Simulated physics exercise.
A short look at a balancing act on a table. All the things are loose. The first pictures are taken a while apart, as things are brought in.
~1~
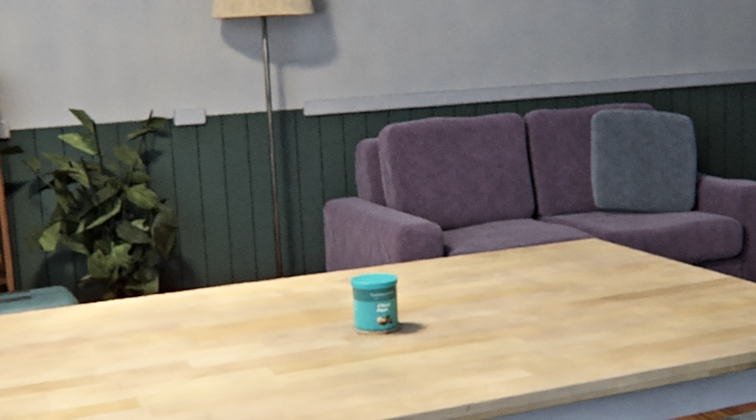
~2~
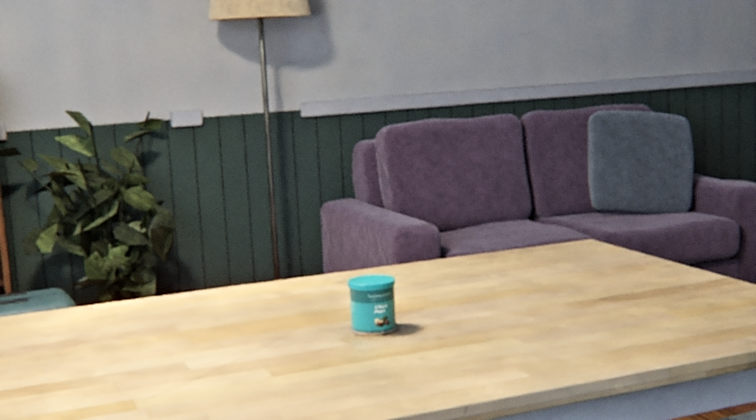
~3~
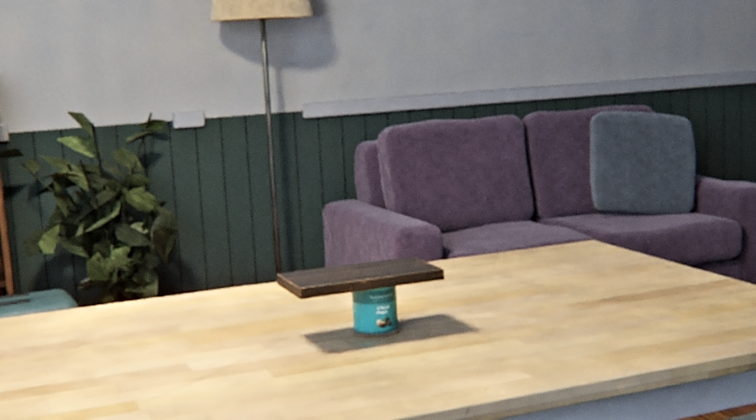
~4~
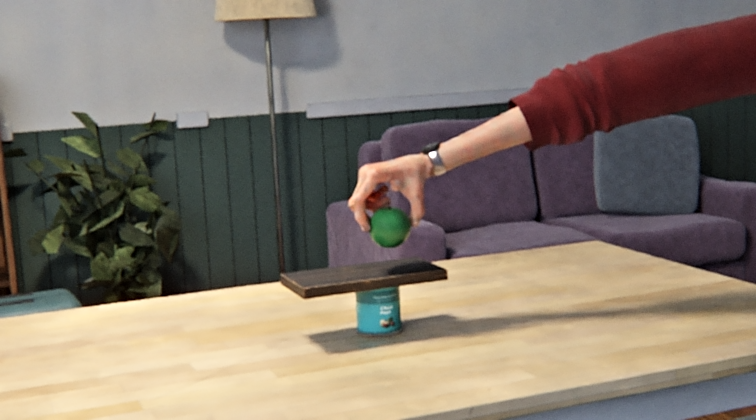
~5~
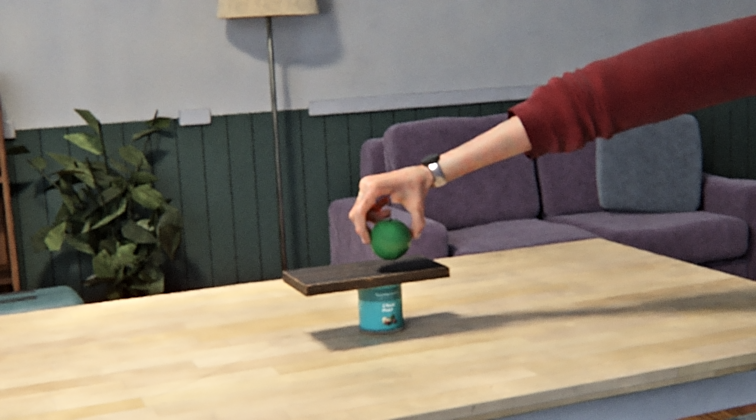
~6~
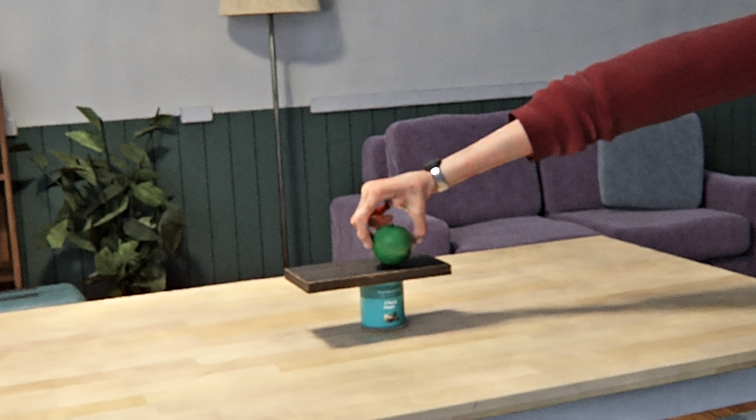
A black board appeared on top of a small teal tin on a wooden table, and then a hand in a red sleeve reached in from the right and lowered a green apple onto it.
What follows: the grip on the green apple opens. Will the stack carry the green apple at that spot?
In the end the stack stays up.
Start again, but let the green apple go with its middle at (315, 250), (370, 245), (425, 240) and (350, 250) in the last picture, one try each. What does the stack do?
First try: It loses its balance; second try: It stays up; third try: It stays up; fourth try: It holds.
Then, 0.50 s later than the last frame, all is still.
Then, 1.10 s later than the last frame, things are still on the move.
Then, 1.70 s later than the last frame, all is still.
Then, 2.30 s later than the last frame, things are still on the move.
When it is over, all 3 as before. End places, in pixels of the last picture, green apple near (393, 245). The stack keeps its balance.
